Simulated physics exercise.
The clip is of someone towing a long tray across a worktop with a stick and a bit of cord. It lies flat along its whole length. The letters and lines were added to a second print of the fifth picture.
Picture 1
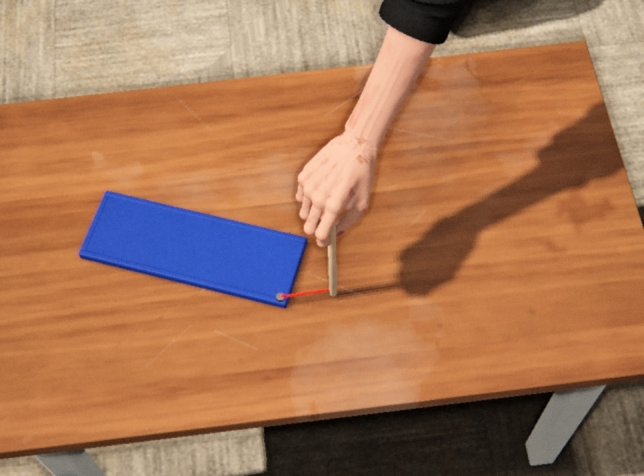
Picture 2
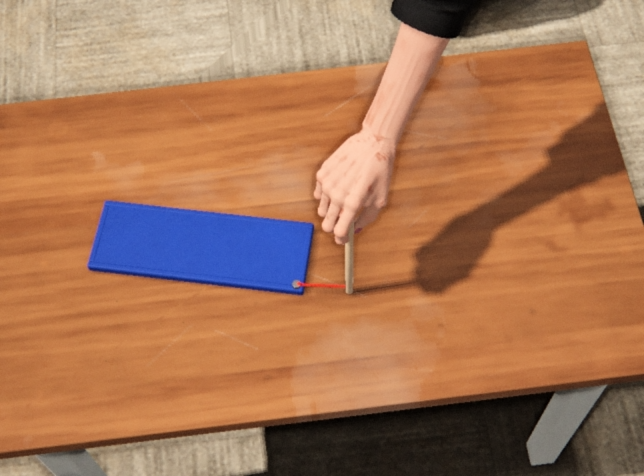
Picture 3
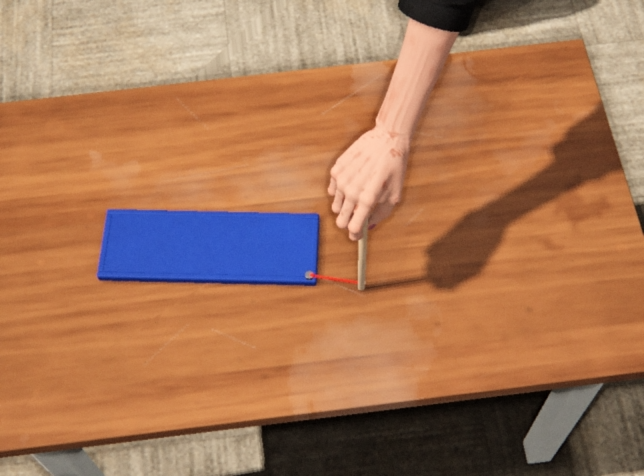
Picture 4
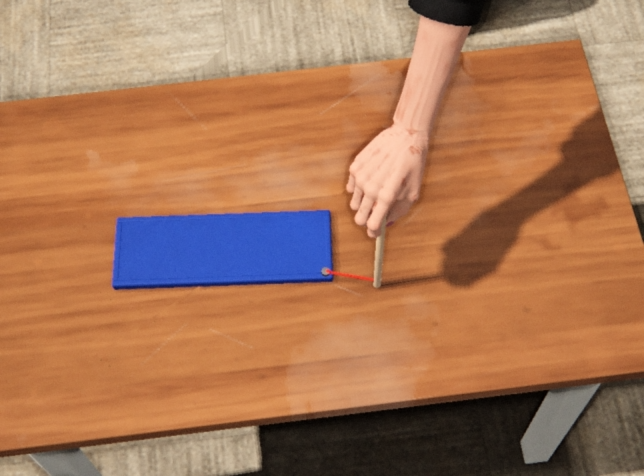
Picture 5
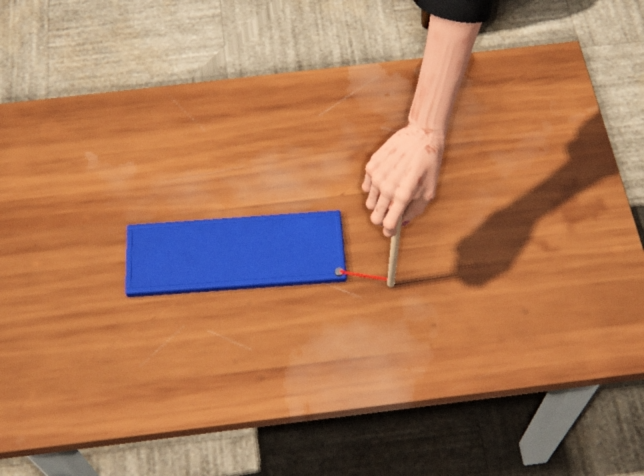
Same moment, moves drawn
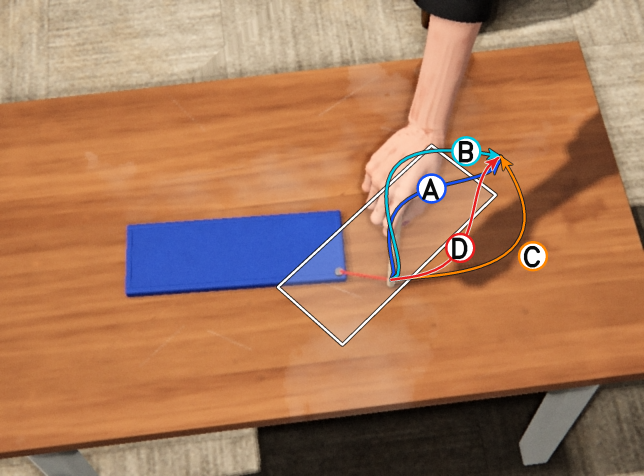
On a wooden table, a hand with a stick and red cord pulls a blue tray rightward, the tray turning slightly counterclockwise.
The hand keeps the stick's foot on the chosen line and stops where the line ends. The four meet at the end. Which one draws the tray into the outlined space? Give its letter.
Take C.
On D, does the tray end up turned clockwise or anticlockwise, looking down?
It turns anticlockwise.
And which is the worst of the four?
That is B.
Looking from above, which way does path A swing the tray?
It turns anticlockwise.
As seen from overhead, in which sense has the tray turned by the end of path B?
On that path, anticlockwise.
On the marked copy, A from (391, 280) via (416, 194) to (500, 161); B from (391, 280) via (391, 174) to (501, 157); C from (391, 280) via (510, 250) to (501, 157); D from (391, 280) via (467, 234) to (498, 158); the outline at (389, 240).
Following C. Soon after the start, foot of the stick (475, 269), middle of the tray (315, 259).
Later, foot of the stick (524, 215), middle of the tray (375, 251).
In the end, foot of the stick (501, 158), middle of the tray (388, 238); it lies in the outline.
As for the rest, A leaves its middle at (360, 207); B leaves its middle at (355, 194); D leaves its middle at (369, 223).
